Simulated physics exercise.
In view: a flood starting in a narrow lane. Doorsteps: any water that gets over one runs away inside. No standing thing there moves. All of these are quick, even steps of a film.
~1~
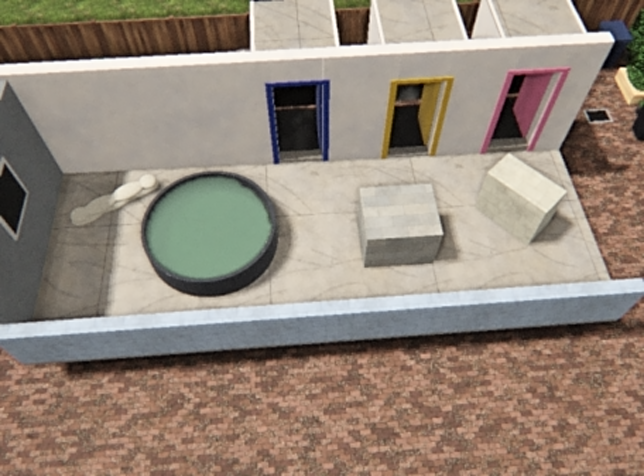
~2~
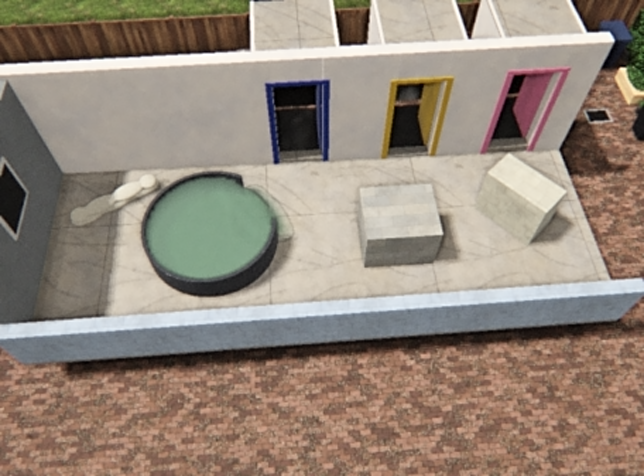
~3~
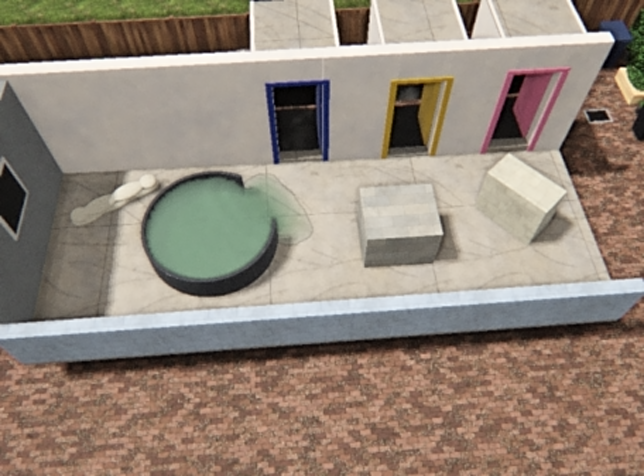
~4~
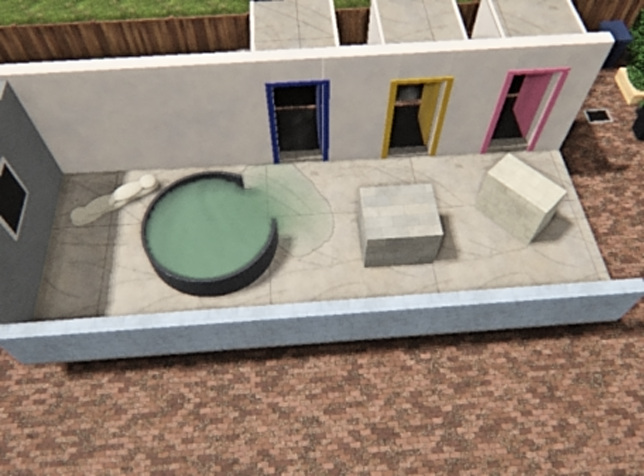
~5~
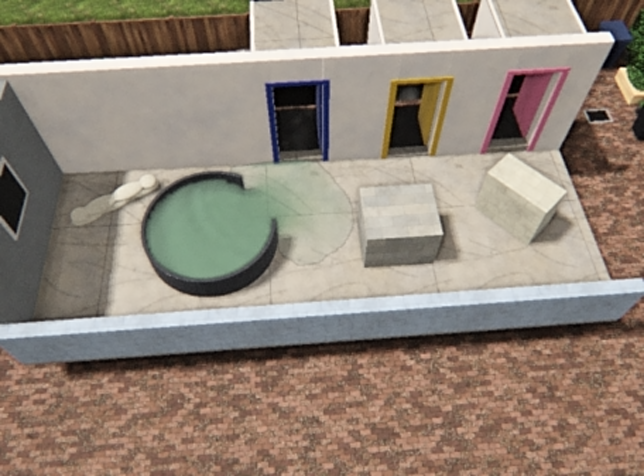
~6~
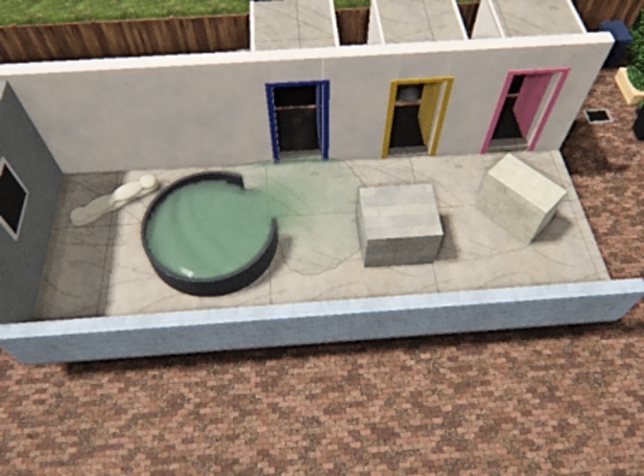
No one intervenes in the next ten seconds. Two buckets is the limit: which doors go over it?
At the end, the yellow door gets over two buckets. The pink door gets two buckets or fewer. The blue door gets over two buckets.
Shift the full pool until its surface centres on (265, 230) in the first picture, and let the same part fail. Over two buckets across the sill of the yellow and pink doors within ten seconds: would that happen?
Here the yellow one breaks the limit, and the pink one remains within bounds.
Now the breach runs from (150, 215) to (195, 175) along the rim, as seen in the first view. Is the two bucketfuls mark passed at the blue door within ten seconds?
After that, blue door falls short.
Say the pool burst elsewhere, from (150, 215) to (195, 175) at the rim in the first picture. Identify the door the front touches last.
Answer: The pink-painted one.
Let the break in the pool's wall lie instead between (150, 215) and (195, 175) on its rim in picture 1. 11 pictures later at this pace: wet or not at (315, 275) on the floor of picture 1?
There: Clear.
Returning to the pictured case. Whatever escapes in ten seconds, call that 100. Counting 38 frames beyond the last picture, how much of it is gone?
Something close to 65 percent by that point.
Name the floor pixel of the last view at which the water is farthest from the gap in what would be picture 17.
My guess would be about (544, 156).
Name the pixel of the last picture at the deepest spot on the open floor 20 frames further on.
At about (480, 201).
A moment on, water covers 20 % of the floor; the yellow door wet at the sill, nothing in, the pink door not reached, the blue door under two buckets in.
Next, water covers 35 % of the floor; the yellow door under two buckets in, the pink door wet at the sill, nothing in, the blue door far over two buckets in.
Then, water covers 45 % of the floor; the yellow door over two buckets in, the pink door wet at the sill, nothing in, the blue door far over two buckets in.
Later, water covers 55 % of the floor; the yellow door over two buckets in, the pink door under two buckets in, the blue door far over two buckets in.
In the end, water covers 55 % of the floor; the yellow door over two buckets in, the pink door under two buckets in, the blue door far over two buckets in.
